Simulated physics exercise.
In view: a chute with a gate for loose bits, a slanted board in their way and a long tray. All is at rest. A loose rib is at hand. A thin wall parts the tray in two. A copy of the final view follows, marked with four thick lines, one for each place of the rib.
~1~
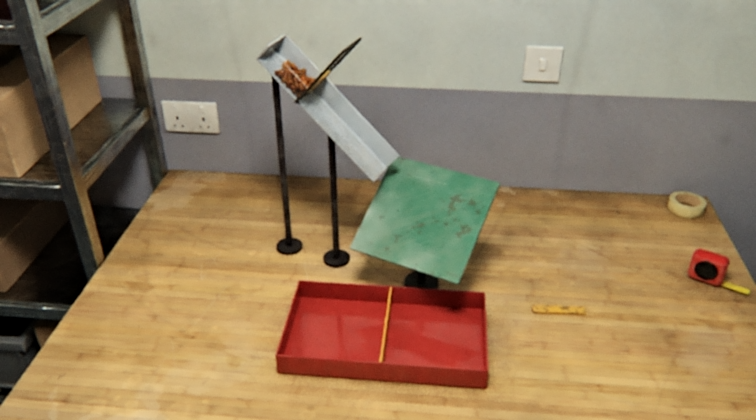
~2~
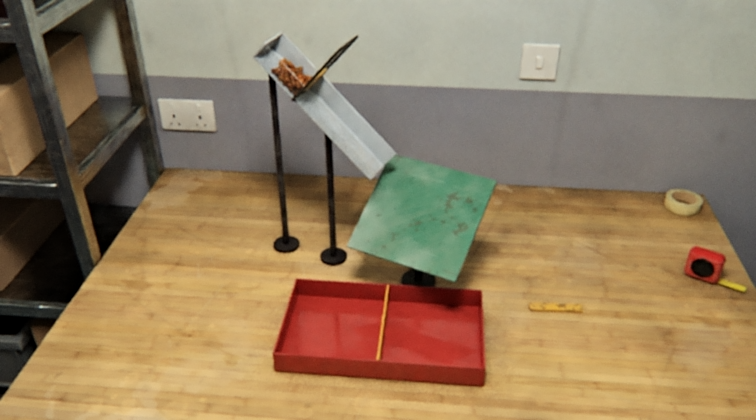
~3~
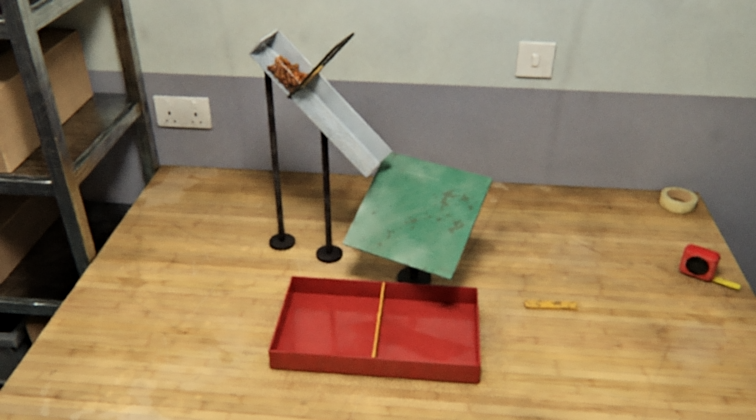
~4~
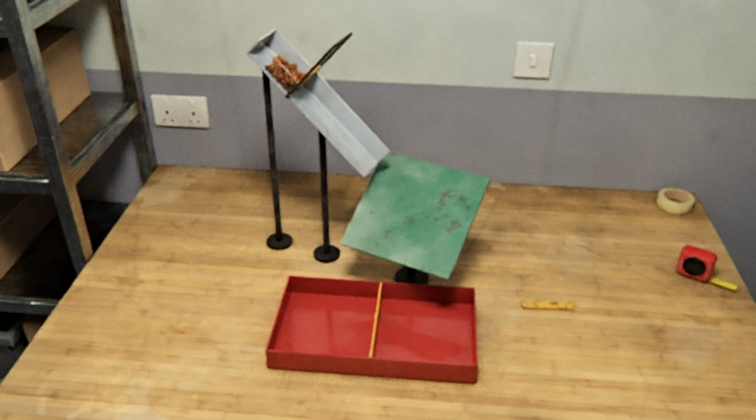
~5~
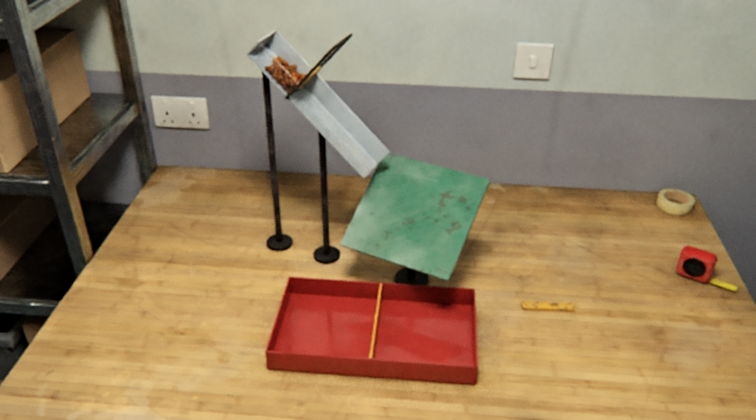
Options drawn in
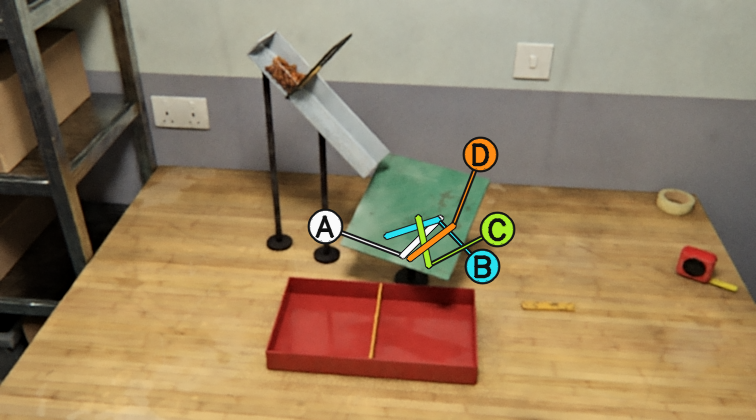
Red divided tray sitting below a tilted green board and a gated grey chute holding brown bits, nothing moving but the slightly drifting view.
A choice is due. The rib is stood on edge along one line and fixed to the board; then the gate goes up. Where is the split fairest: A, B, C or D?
Take D.
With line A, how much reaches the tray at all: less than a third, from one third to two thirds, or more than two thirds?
More than two thirds.
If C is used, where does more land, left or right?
More lands on the right.
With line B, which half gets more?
Left.
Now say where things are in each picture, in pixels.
The first picture shows load behind the gate at (300, 81), cereal balls; lip of the chute at (380, 174), sloping fairly steeply.
The second picture shows middle of the board at (421, 214), tilted fairly steeply; middle of its low edge at (399, 264); of its high edge at (442, 166).
The third picture shows front corners of the tray at (269, 351) and (480, 366); front end of its middle wall at (373, 358); gate still shut at (313, 74).
The fourth picture shows middle of the load at (291, 76); lip at (371, 170).
The fifth picture shows middle of the load at (290, 77); lip at (371, 171).
On the marked copy, line A from (440, 218) to (402, 255); line B from (437, 219) to (386, 236); line C from (418, 217) to (428, 265); line D from (453, 225) to (409, 258).
With A, of what is caught, most in the left half, about a quarter in the right.
With B, of what is caught, most in the left half, about a quarter in the right.
With C, of what is caught, a small part in the left half, most in the right.
With D, of what is caught, about half in the left half, about half in the right.
